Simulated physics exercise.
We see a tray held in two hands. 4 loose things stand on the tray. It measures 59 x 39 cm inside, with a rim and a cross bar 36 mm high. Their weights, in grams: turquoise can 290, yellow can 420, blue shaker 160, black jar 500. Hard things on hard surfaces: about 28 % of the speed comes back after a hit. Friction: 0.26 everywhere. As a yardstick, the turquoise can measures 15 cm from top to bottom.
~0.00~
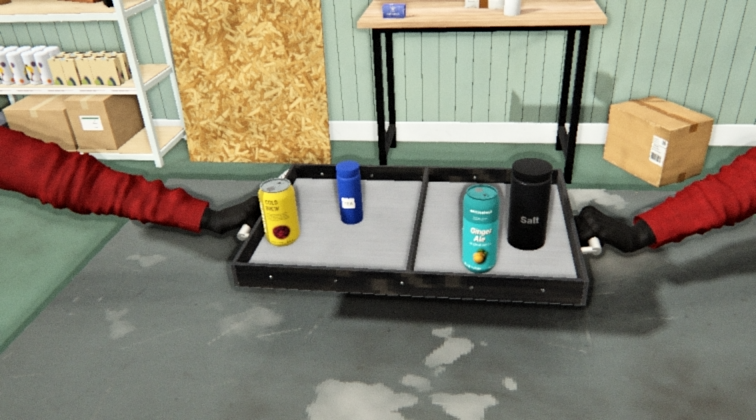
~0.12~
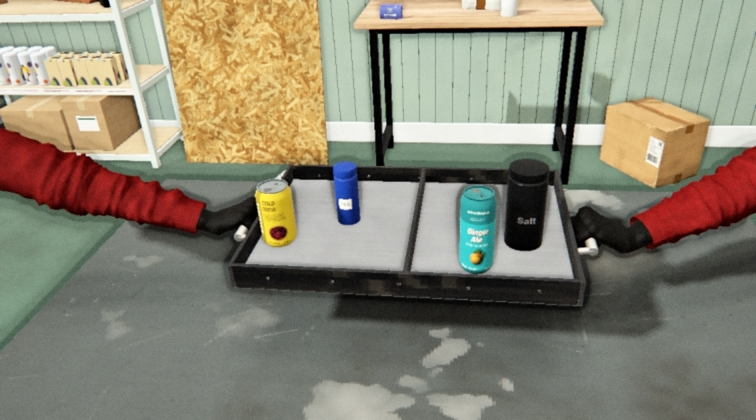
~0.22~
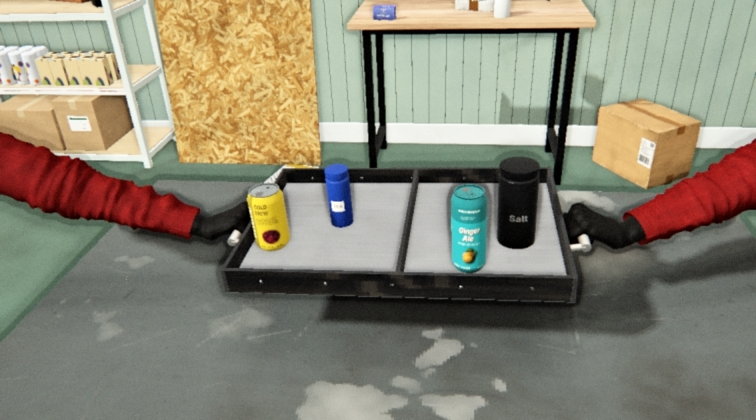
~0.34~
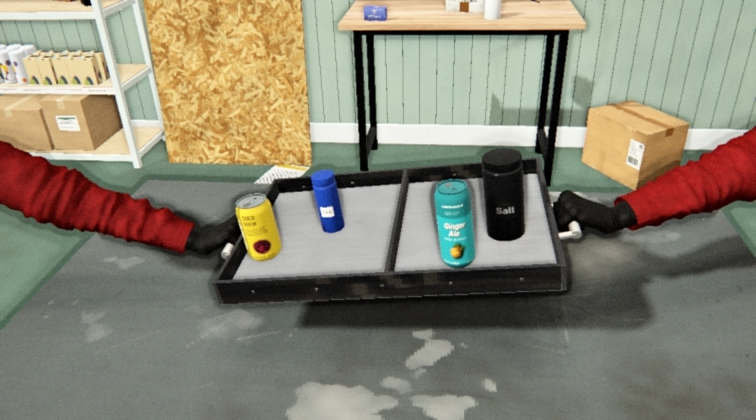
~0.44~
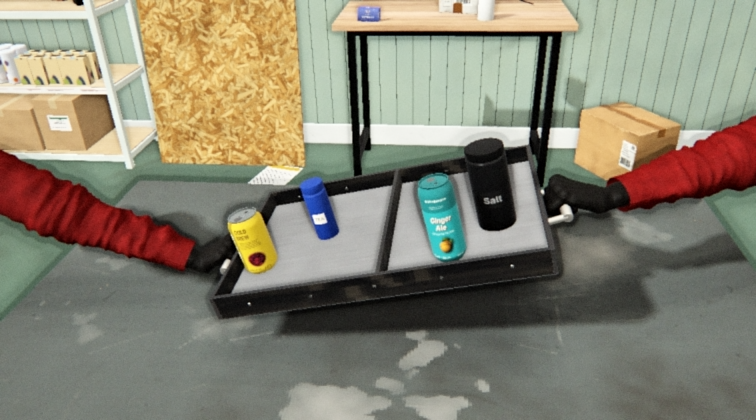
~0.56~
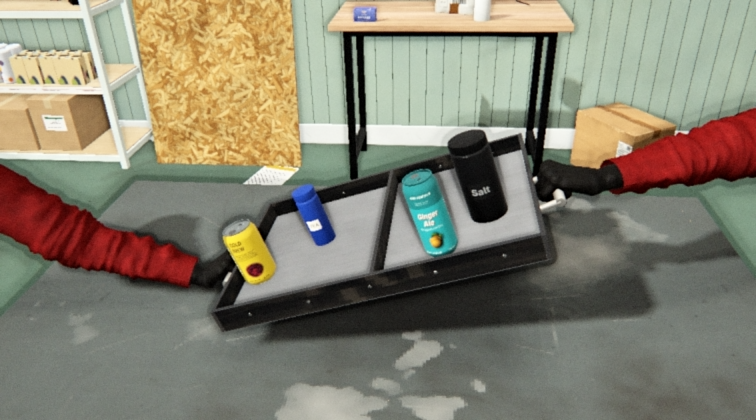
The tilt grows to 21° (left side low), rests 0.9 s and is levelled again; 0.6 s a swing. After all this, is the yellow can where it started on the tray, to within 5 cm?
The yellow can keeps its place.
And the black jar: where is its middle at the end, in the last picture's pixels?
At about (301, 191).
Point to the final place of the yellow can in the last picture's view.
At about (243, 217).
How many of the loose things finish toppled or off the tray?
In all, 3.
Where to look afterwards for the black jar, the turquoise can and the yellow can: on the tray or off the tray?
The black jar is still on the tray; the turquoise can is still on the tray; the yellow can ends on the tray.
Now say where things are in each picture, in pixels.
The first picture shows tray level; yellow can (280, 213); turquoise can (480, 230).
The second picture shows tray level; black jar (526, 205); turquoise can (477, 231).
The third picture shows tray tilted 2°, left edge down; blue shaker (339, 196); black jar (518, 203).
The fourth picture shows tray tilted 7°, left edge down; turquoise can (455, 225); blue shaker (328, 202).
The fifth picture shows tray tilted 13°, left edge down; black jar (491, 185); turquoise can (442, 219).
The sixth picture shows tray tilted 19°, left edge down; yellow can (250, 253); blue shaker (314, 215).
Around 0.96 s, tray tilted 21°, left edge down; turquoise can tipped 14° against what carries it; black jar shifted 14 cm; blue shaker shifted 12 cm.
Around 1.46 s, tray tilted 21°, left edge down; blue shaker now off the tray; turquoise can on its side; black jar on its side.
Around 1.86 s, tray tilted 13°, left edge down; turquoise can on its side; black jar on its side.
Finally (4.4 s), off the tray, blue shaker; on their side or leaning hard on the tray, turquoise can and black jar; yellow can still in place (within 5 cm). Final places as that camera would see them, yellow can near (243, 217).
